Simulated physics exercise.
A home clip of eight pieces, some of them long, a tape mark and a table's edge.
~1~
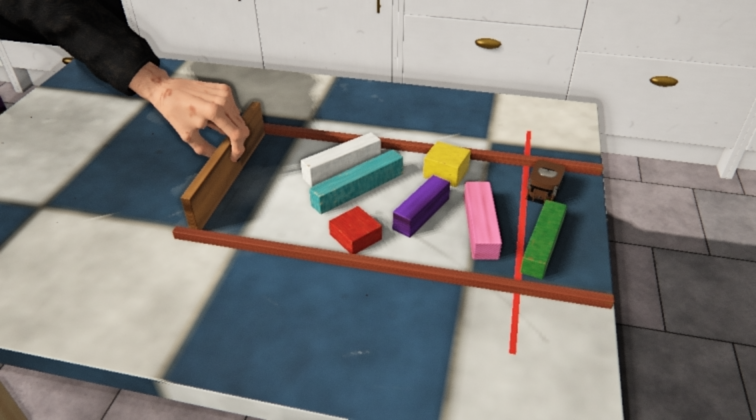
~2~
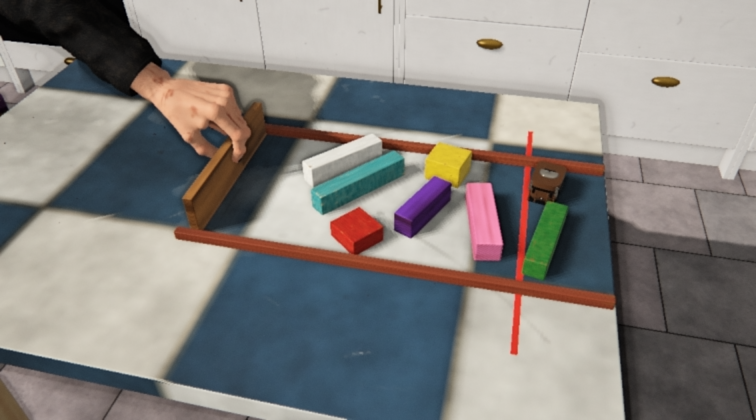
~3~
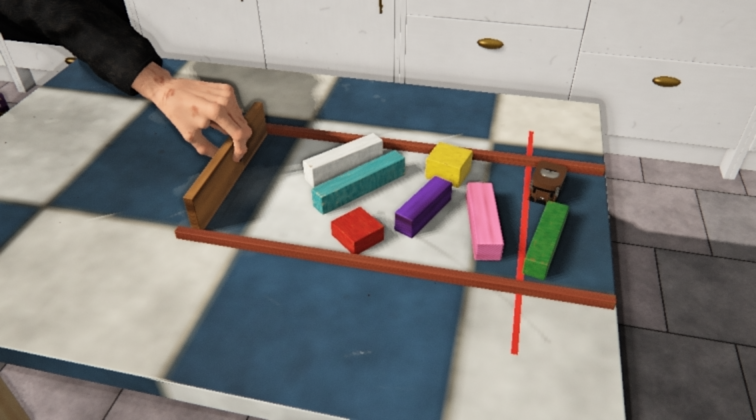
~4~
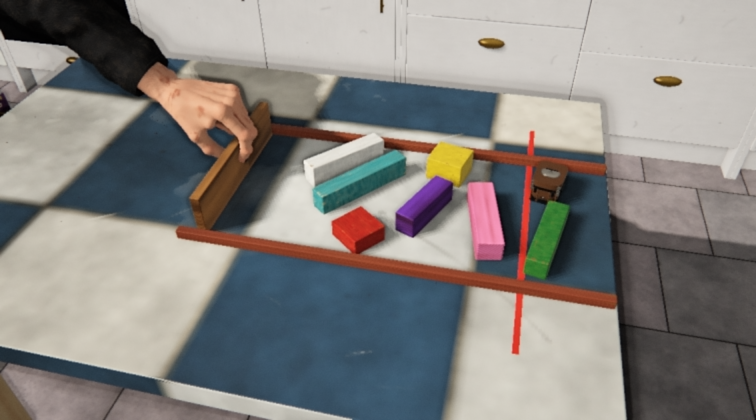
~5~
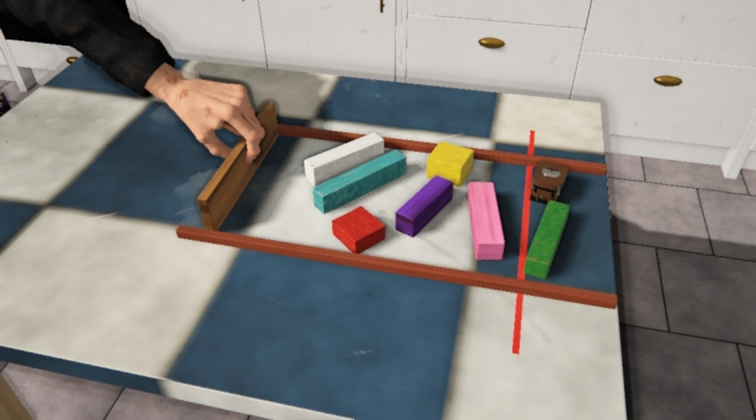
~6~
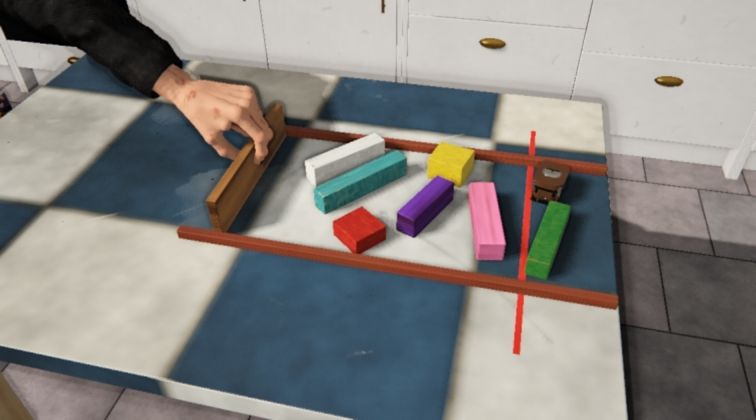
The video shows a hand holding a wooden board upright on a checkered table, beside several coloured blocks and a small brown object between two rails. The hand slides the board slightly right while the blocks stay still.
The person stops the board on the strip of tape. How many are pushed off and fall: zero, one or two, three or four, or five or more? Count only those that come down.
Outcome: The number that fall off is one or two.
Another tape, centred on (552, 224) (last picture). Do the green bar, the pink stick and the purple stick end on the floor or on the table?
The green bar falls; the pink stick goes over; the purple stick stays on.
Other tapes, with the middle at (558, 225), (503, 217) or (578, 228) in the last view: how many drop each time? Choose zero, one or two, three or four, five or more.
One after another: 3 or 4; zero; at least five.
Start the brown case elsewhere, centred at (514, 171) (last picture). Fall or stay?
The brown case comes down.
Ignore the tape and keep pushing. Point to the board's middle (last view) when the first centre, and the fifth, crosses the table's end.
First at (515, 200), next at (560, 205).
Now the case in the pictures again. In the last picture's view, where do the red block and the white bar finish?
The red block stops around (544, 268); the white bar around (539, 184).
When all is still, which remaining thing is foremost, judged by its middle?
The pink stick.
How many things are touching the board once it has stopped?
The number is 2.
Soon after, none off yet; green bar at rest near (549, 238); brown case at rest near (549, 184); pink stick at rest near (486, 219).
After that, none off yet; green bar at rest near (549, 238); brown case at rest near (549, 184); pink stick displaced a little near (509, 224).
In the end, the number that fall off is one or two; gone, brown case and green bar.
